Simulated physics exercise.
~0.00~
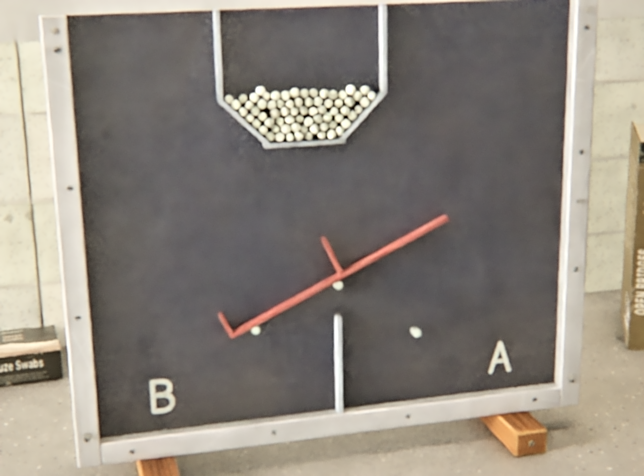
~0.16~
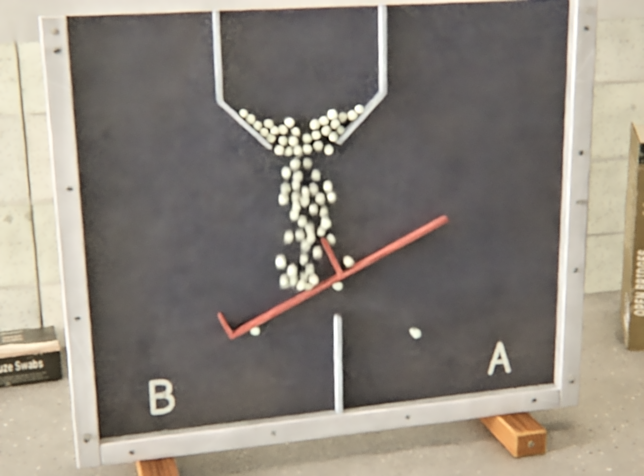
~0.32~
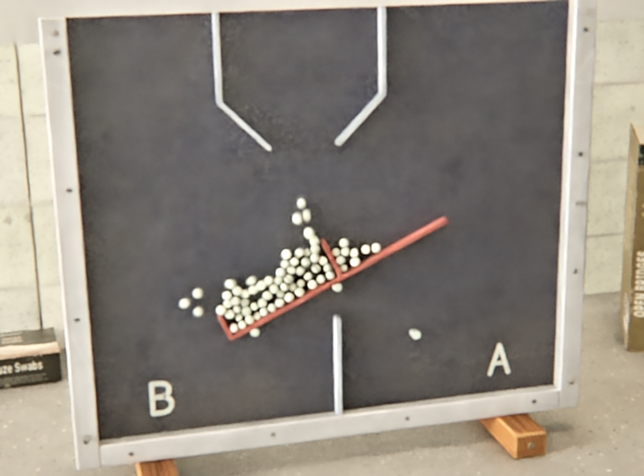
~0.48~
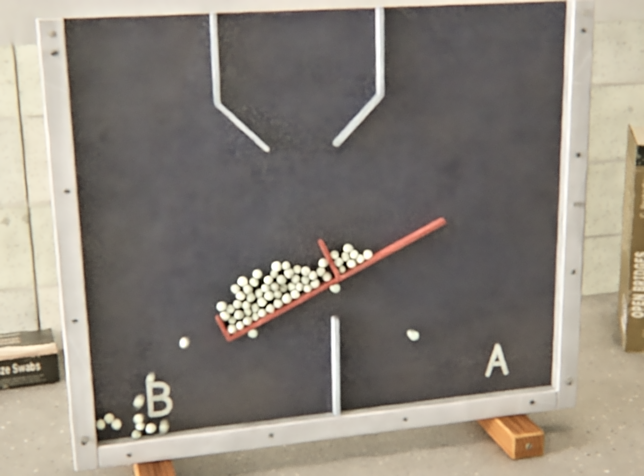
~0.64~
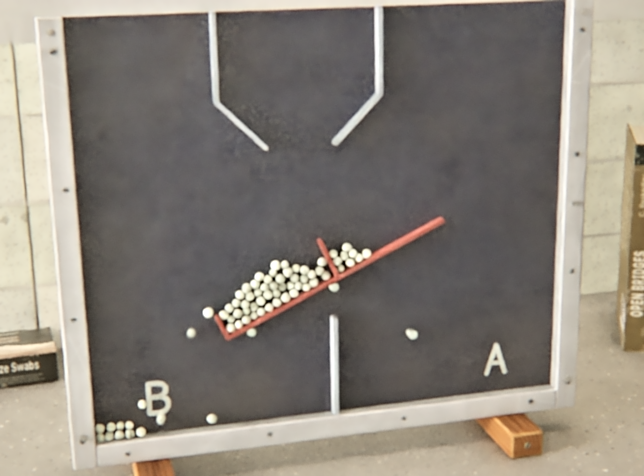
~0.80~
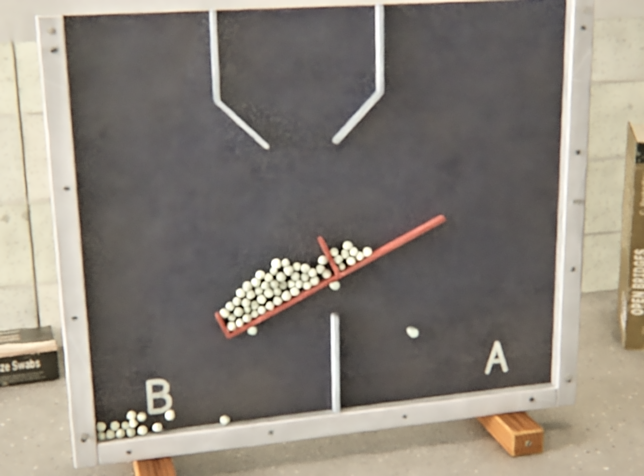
We see small pale round pills pour from a hopper onto a red tray already tilted down to the left, piling against its left stop and the middle post, while some spill over the left end into bin B; most stay on the tray, and bin A remains empty.
